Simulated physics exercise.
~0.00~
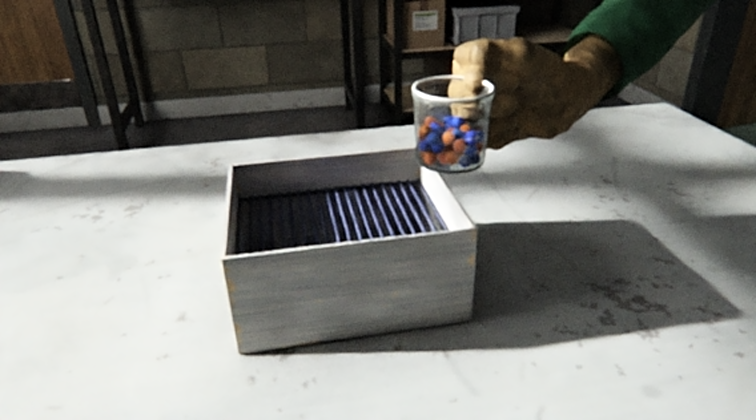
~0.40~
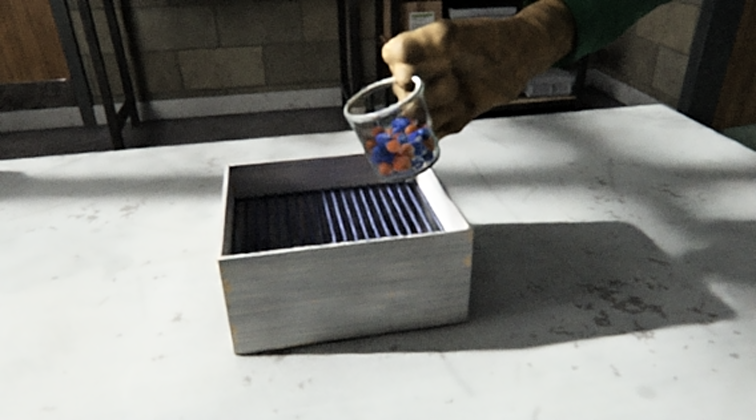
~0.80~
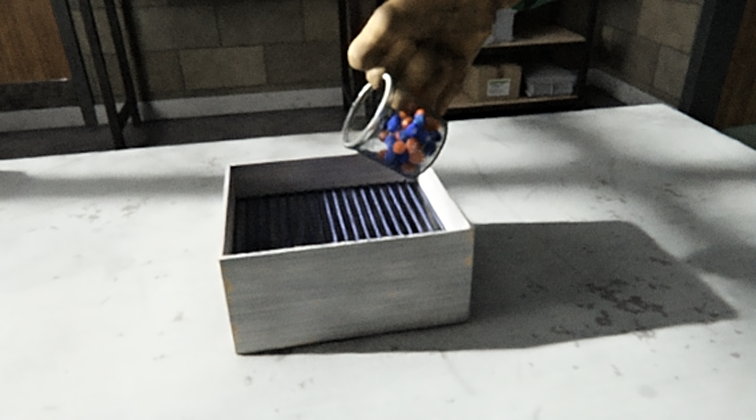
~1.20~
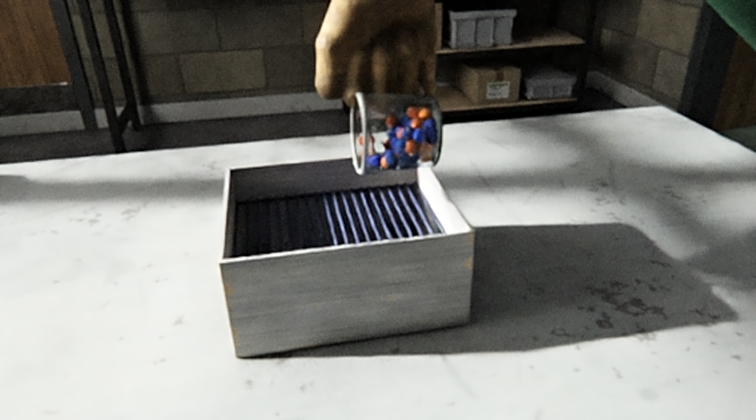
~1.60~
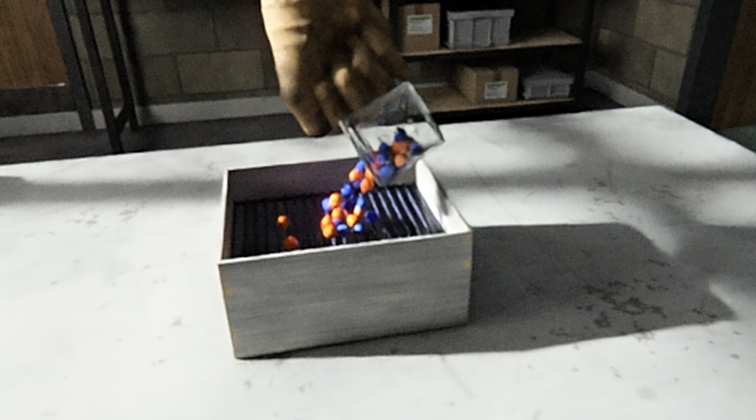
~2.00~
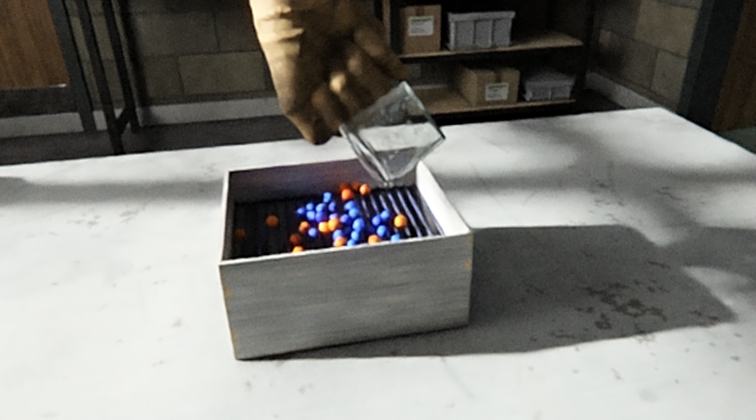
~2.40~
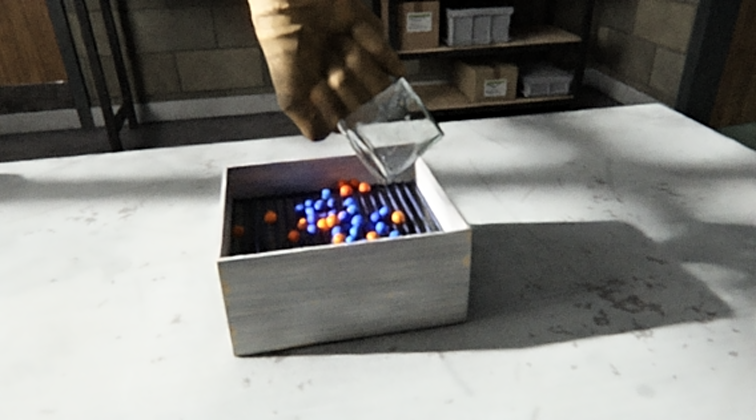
On a pale, stained tabletop in a room with block walls and shelves, a gloved hand in a green sleeve holds a clear cup of blue and orange pieces beside an open wooden box with a dark wire rack across it. The hand moves left over the box and tilts the cup until it lies on its side, the pieces still inside. It then tips the cup further, and the pieces tumble out onto the wires. The cup empties, and the blue and orange pieces spread out and settle. Both colours end up resting on the rack, with the empty cup still tipped above them.
